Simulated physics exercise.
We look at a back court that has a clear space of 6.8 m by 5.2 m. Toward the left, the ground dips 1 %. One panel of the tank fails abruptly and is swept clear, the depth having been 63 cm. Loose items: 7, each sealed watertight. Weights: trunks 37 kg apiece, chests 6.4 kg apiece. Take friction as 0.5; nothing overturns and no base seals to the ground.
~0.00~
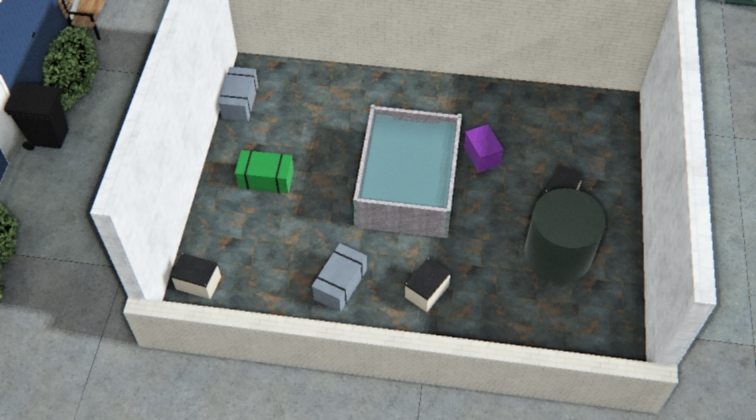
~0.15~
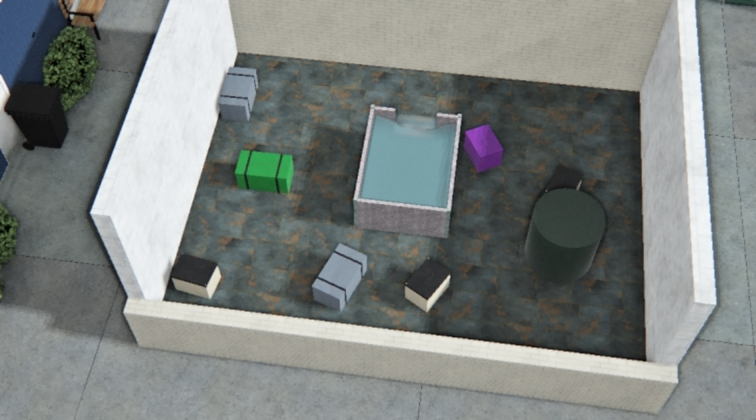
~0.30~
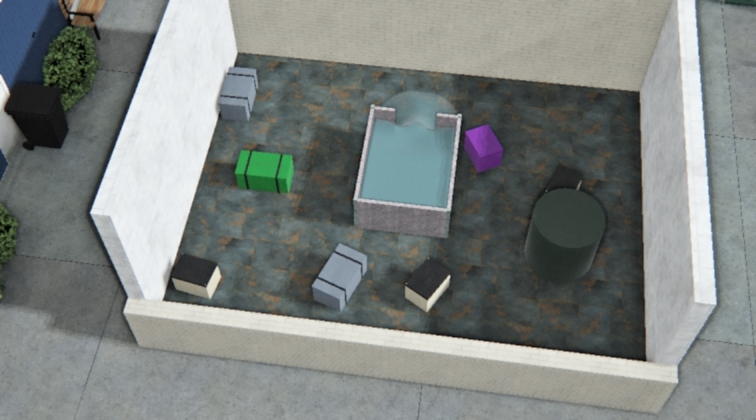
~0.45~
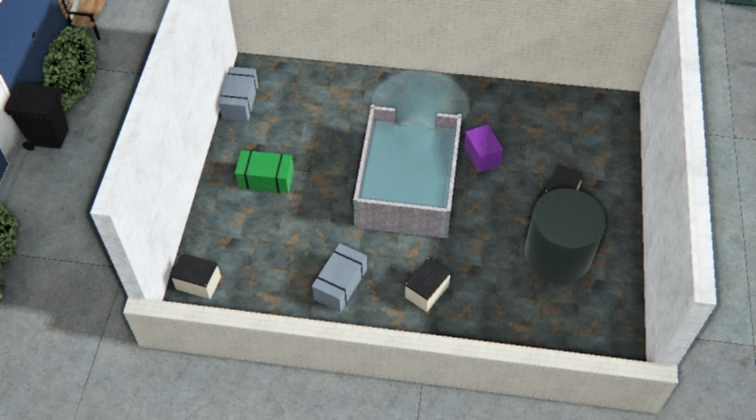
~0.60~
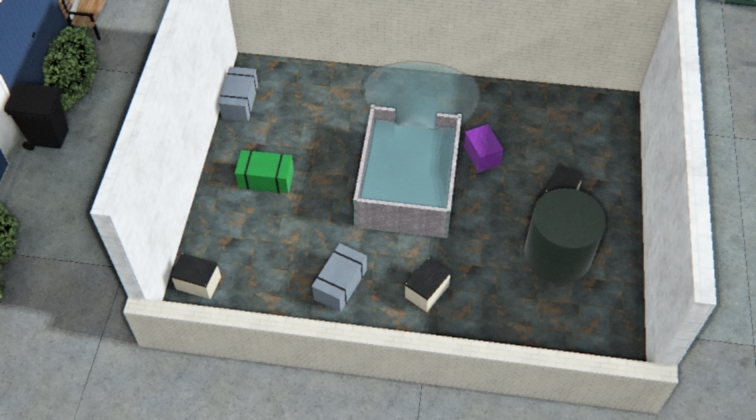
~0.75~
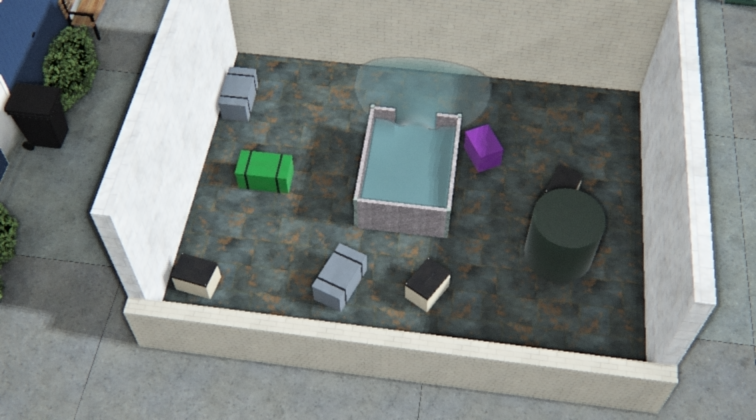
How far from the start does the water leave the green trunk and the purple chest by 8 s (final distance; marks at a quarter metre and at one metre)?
Result: The green trunk ends up pretty much in place; the purple chest ends up pretty much in place.
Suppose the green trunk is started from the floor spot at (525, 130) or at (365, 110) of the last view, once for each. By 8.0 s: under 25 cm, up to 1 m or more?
Nearly still; nearly still.
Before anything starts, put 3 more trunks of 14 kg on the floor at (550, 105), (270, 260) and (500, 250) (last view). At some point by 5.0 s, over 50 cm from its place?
One by one: Beyond the mark, below the mark, below the mark.
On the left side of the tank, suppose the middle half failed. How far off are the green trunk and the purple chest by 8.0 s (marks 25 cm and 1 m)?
Log: Green trunk large displacement; purple chest negligible displacement.
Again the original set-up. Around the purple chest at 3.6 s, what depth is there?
Roughly 0 cm deep.
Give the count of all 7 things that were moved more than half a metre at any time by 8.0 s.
2 of them.
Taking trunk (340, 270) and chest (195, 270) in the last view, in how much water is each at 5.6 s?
Depth approx. 0 cm / 2 cm.
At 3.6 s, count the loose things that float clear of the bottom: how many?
Count: 0.
After 1.6 s the green trunk is near (264, 164), 0.0 m from its start, aground; the purple chest is near (485, 141), 0.0 m from its start, aground; 0 afloat.
After 3.6 s the green trunk is near (264, 164), 0.0 m from its start, aground; the purple chest is near (485, 141), 0.0 m from its start, aground; 0 afloat.
After 5.6 s the green trunk is near (264, 164), 0.0 m from its start, aground; the purple chest is near (485, 141), 0.0 m from its start, aground; 1 afloat.
After 8.0 s the green trunk is near (264, 164), 0.0 m from its start, aground; the purple chest is near (484, 140), 0.0 m from its start, aground; 1 afloat.
